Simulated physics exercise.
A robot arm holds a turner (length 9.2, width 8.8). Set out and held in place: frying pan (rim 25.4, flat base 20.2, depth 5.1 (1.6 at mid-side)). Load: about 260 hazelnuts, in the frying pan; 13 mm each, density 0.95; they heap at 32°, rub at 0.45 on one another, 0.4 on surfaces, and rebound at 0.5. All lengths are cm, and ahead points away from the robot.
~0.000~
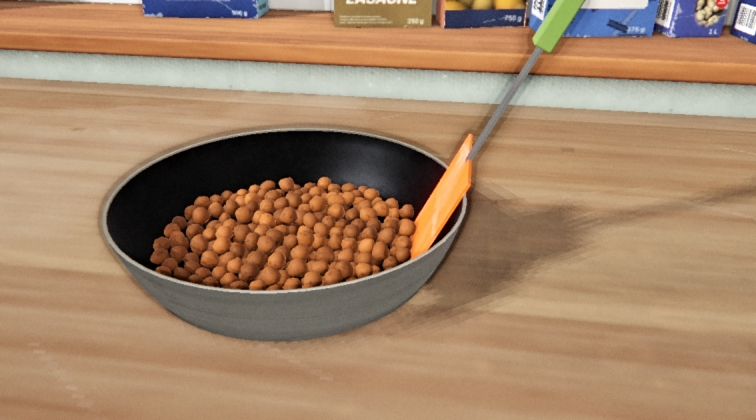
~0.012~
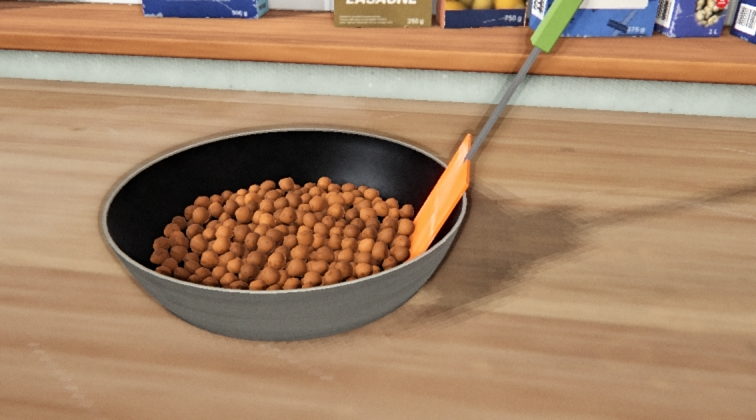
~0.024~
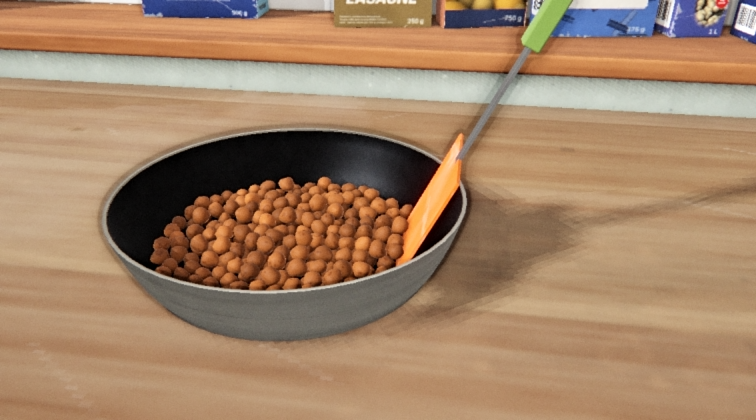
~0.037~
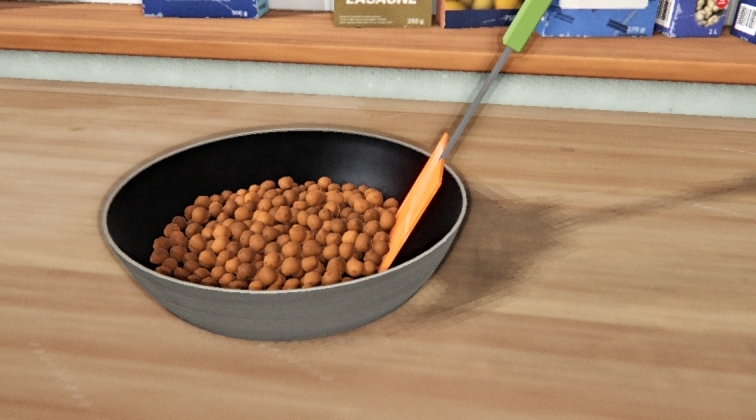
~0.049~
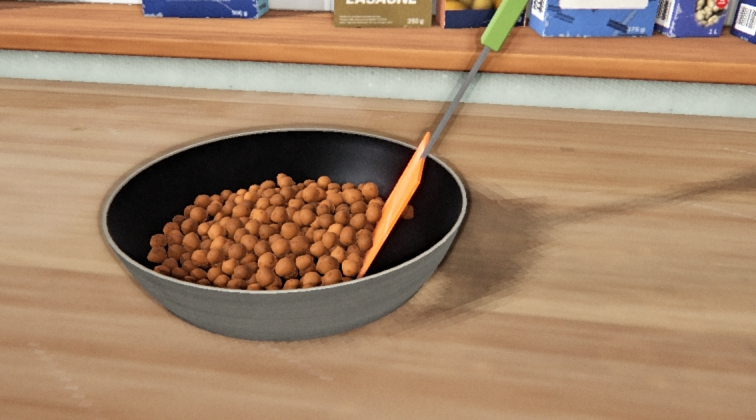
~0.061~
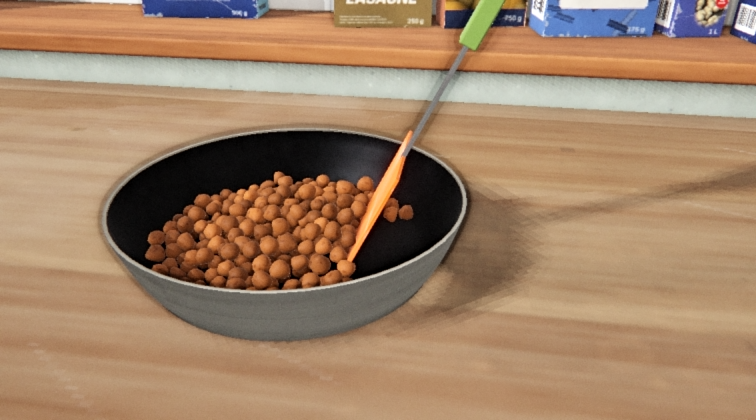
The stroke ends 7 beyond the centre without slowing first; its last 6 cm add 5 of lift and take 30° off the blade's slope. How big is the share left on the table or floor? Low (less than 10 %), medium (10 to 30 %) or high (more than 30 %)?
On the table or floor the share is medium, 10 to 30 %.
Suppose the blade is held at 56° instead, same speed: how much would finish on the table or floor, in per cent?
It would be near 15 per cent.
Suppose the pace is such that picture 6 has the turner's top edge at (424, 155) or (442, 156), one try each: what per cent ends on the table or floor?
Some 5 and 0 per cent.
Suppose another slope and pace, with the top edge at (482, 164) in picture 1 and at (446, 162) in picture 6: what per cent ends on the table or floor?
About 0 per cent.
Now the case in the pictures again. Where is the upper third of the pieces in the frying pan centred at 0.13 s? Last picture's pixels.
Near (241, 205).
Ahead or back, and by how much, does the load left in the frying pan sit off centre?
About 4.5 cm ahead.
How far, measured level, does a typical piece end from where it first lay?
About 3 cm.
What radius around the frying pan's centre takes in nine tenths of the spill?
About 75 cm.
By 0.09 s, sloping 64°, highest piece 5 above the table; 256 in the frying pan.
By 0.13 s, sloping 54°, highest piece 6 above the table; 256 in the frying pan.
By 0.34 s, sloping 34°, highest piece 10 above the table; 222 in the frying pan, 31 on the table or floor, 3 on the blade or in flight.
By 1.39 s, sloping 34°, highest piece 4 above the table; 222 in the frying pan, 34 on the table or floor.
Final count, 222 in the frying pan, 34 on the table or floor. That is 13 % on the table or floor.
